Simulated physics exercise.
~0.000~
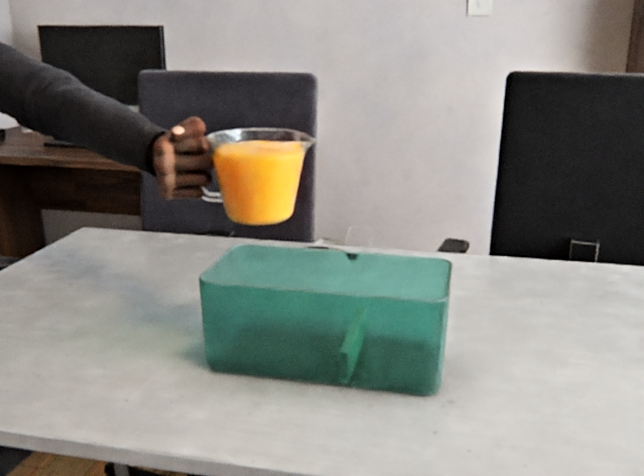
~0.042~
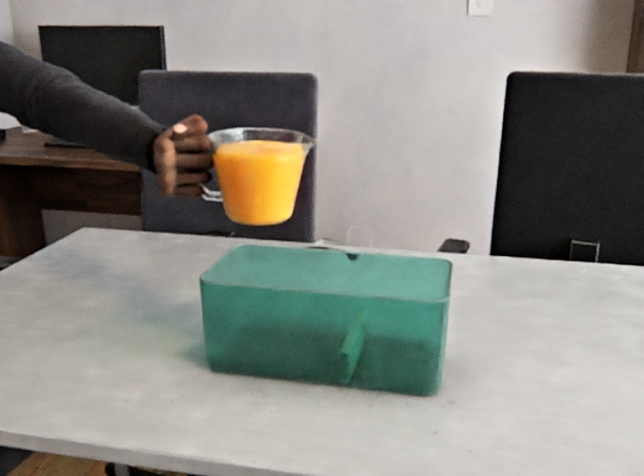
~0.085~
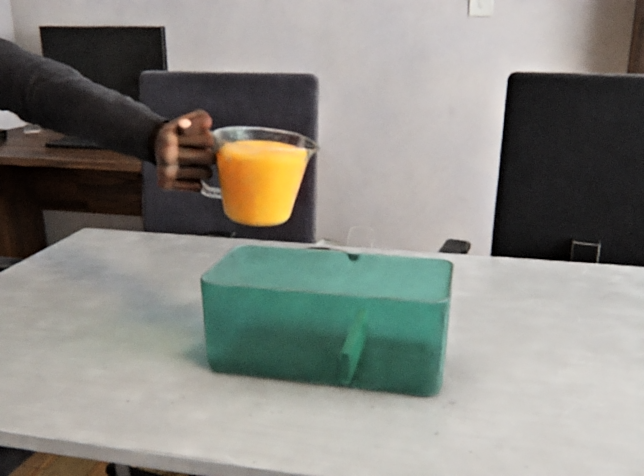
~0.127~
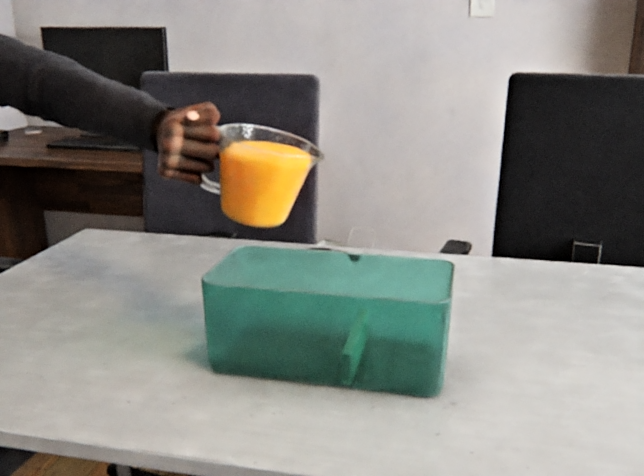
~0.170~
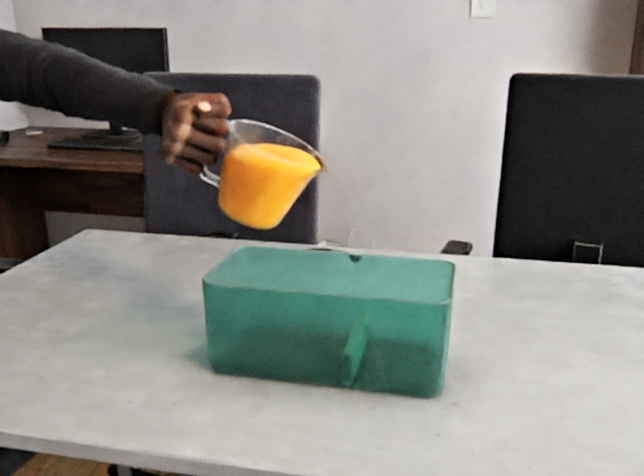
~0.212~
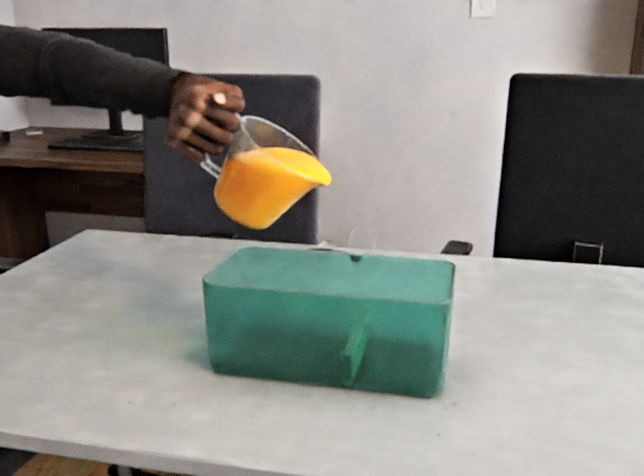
In the video, a hand holds a clear measuring jug of orange juice above a green translucent basin with a low divider on a table, then gradually tilts it to the right until the juice reaches the rim.
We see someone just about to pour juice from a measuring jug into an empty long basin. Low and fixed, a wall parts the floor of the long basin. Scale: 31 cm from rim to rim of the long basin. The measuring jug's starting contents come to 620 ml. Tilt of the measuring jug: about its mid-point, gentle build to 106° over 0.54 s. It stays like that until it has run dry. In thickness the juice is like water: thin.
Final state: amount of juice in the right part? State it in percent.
Approximately 32 %.
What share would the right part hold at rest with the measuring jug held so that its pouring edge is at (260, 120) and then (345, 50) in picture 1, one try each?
Around 10 per cent first, around 75 per cent next.
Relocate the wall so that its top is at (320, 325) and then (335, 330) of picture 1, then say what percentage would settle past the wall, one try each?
Try 1: 90 %; try 2: 65 %.
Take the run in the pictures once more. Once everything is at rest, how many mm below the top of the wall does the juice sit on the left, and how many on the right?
Roughly 28 mm on the left side and roughly 30 mm on the right.
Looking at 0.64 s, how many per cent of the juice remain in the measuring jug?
4 %.
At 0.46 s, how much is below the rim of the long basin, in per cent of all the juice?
Some 40 per cent.
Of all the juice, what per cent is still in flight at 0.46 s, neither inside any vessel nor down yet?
Estimate: About 24 % of all of it.
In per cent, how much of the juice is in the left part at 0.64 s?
I'd say near 56 percent.
By 0.46 s the tilt is 100° and 34 per cent is still to pour, 14 is left of the wall and 26 right of it.
By 0.64 s the tilt is 106° and 4 per cent is still to pour, 56 is left of the wall and 33 right of it.
By 0.83 s the tilt is 106° and 0 per cent is still to pour, 65 is left of the wall and 31 right of it.
By 1.04 s the tilt is 106° and 0 per cent is still to pour, 65 is left of the wall and 32 right of it.
At rest 65 per cent lies left of the wall, 32 right of it and 3 outside.
